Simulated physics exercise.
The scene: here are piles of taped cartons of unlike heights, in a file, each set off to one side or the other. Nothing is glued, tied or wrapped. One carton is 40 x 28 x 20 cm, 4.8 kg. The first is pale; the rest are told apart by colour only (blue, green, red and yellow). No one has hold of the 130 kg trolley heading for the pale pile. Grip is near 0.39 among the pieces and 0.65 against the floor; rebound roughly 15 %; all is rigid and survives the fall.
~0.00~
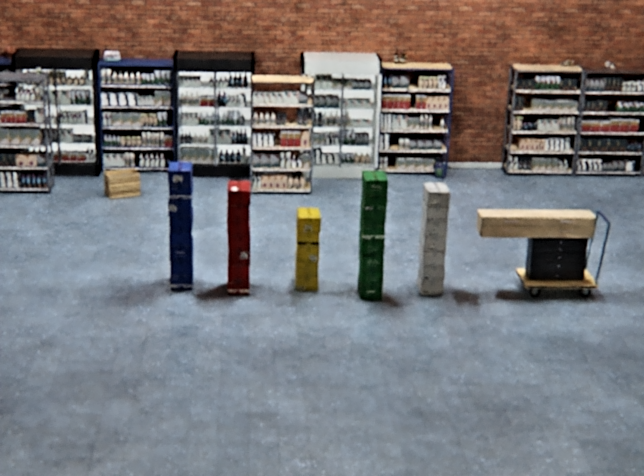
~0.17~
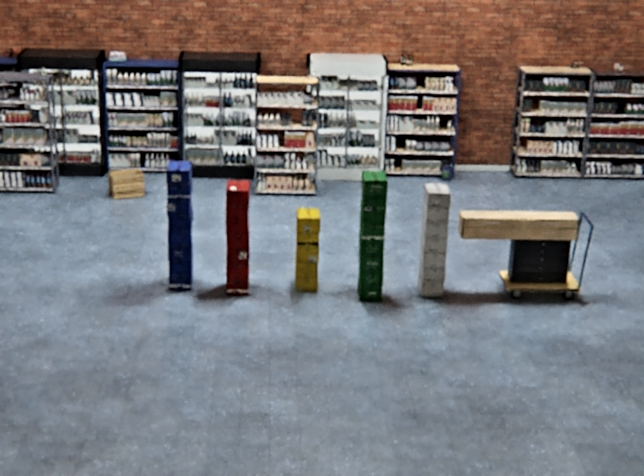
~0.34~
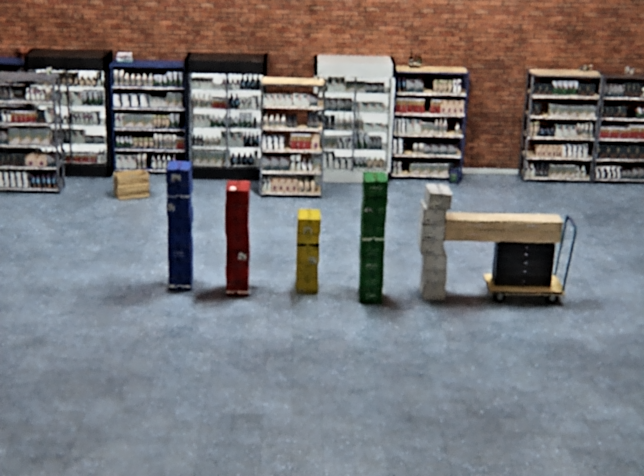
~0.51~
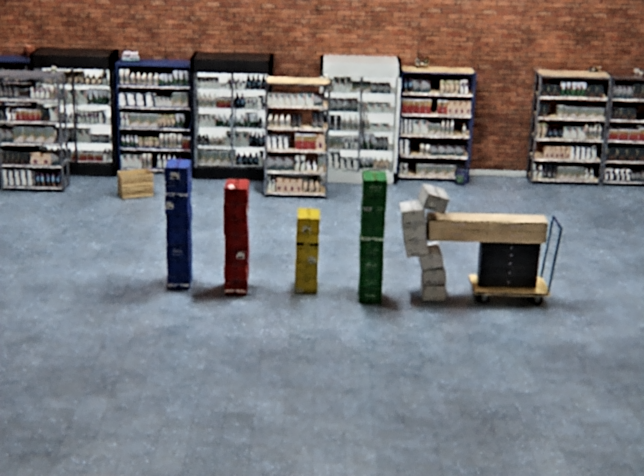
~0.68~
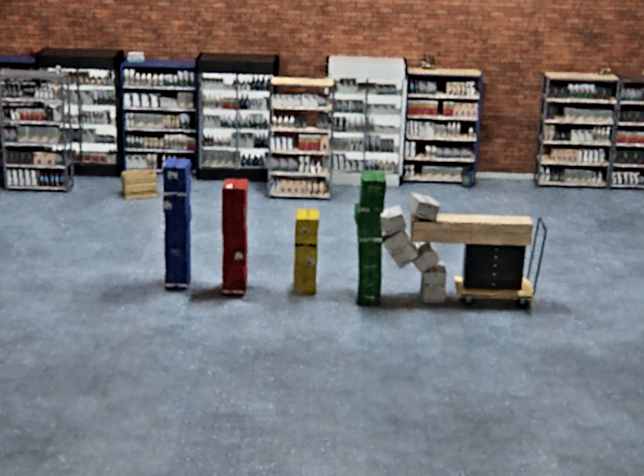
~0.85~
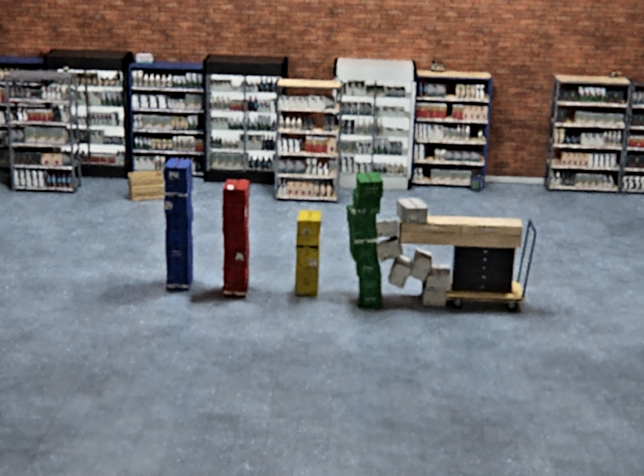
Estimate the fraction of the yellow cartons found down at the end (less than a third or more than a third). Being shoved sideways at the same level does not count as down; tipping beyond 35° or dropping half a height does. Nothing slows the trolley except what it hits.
The part is over a third.
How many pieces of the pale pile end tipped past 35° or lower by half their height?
5 pale pieces.
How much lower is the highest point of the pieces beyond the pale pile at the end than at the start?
Roughly 0 cm.
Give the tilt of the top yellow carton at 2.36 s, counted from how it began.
Roughly 50°.
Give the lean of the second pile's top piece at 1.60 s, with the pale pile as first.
Roughly 50° from upright.
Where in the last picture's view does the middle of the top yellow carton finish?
At about (228, 267).
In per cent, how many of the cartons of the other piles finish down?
About 45 per cent.
Around 1.10 s, 5 of the pale pile down; none of the 5 yellow cartons down (0 of 28 in all colours); top yellow carton unmoved; top green carton tipped 6°.
Around 1.60 s, 5 of the pale pile down; none of the 5 yellow cartons down (8 of 28 in all colours); top yellow carton tipped 5°; top green carton tipped 49°, 53 cm lower.
Around 2.36 s, 5 of the pale pile down; 4 of the 5 yellow cartons down (12 of 28 in all colours); top yellow carton tipped 53°, 30 cm lower; top green carton upside down.
Finally (4.2 s), 5 of the pale pile down; 4 of the 5 yellow cartons down (12 of 28 in all colours); top yellow carton on its side; top green carton upside down. That is 80 per cent. Seen by the last camera, middles, top yellow carton near (228, 267), top green carton near (142, 296).
